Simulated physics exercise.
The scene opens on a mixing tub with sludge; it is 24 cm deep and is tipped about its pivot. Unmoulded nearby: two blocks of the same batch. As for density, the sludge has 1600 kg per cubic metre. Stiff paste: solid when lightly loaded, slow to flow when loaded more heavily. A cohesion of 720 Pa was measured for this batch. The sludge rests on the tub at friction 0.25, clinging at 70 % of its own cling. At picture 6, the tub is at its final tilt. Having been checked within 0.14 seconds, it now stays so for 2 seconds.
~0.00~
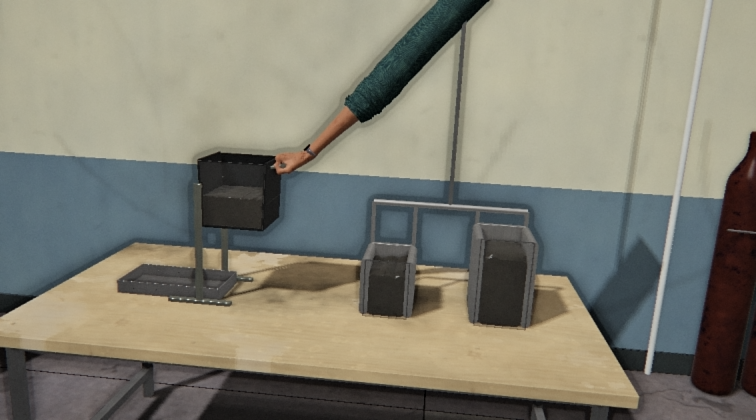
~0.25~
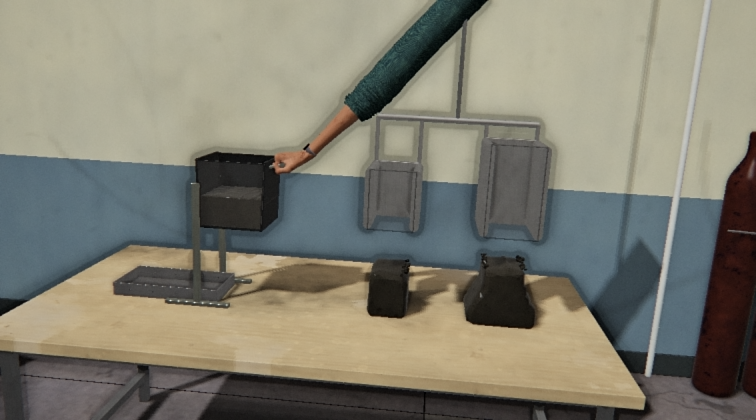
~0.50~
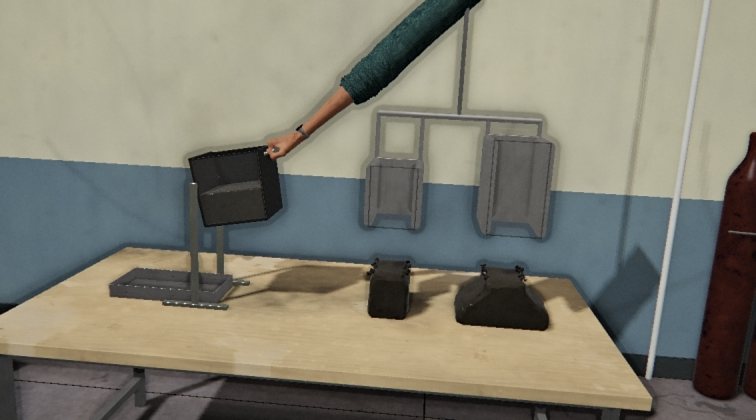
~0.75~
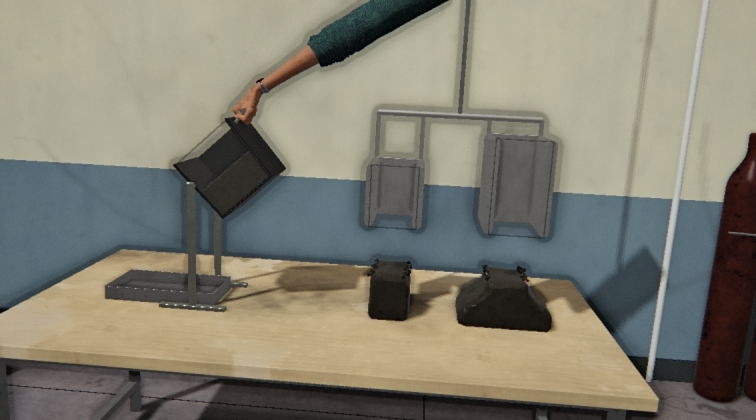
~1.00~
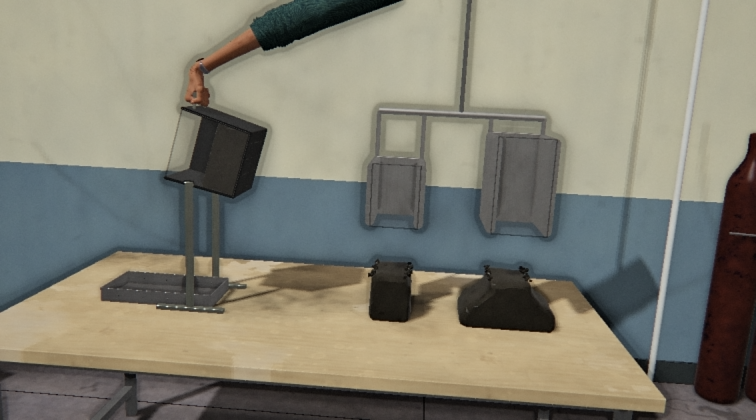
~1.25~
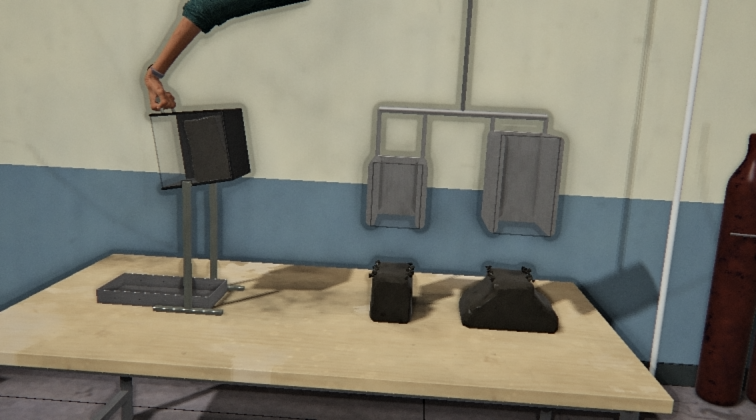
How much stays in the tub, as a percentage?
71 %.
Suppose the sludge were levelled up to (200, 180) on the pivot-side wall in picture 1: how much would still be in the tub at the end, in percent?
50 %.
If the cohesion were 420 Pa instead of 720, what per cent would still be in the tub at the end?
I'd guess around 50 in a hundred.
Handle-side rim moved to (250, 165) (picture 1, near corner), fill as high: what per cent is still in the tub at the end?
I'd say around 100 percent would remain in the tub at the end.
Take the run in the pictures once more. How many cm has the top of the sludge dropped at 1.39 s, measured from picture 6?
I reckon it's close to 5 cm.
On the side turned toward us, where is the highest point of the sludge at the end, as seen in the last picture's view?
(208, 156).
After 1.39 s, the tub is at 99 degrees and holds 100 %.
After 1.56 s, the tub is at 99 degrees and holds 88 %.
After 1.73 s, the tub is at 99 degrees and holds 73 %.
After 1.90 s, the tub is at 99 degrees and holds 71 %.
After 3.25 s, at the end, the tub is at 99 degrees and holds 71 %.
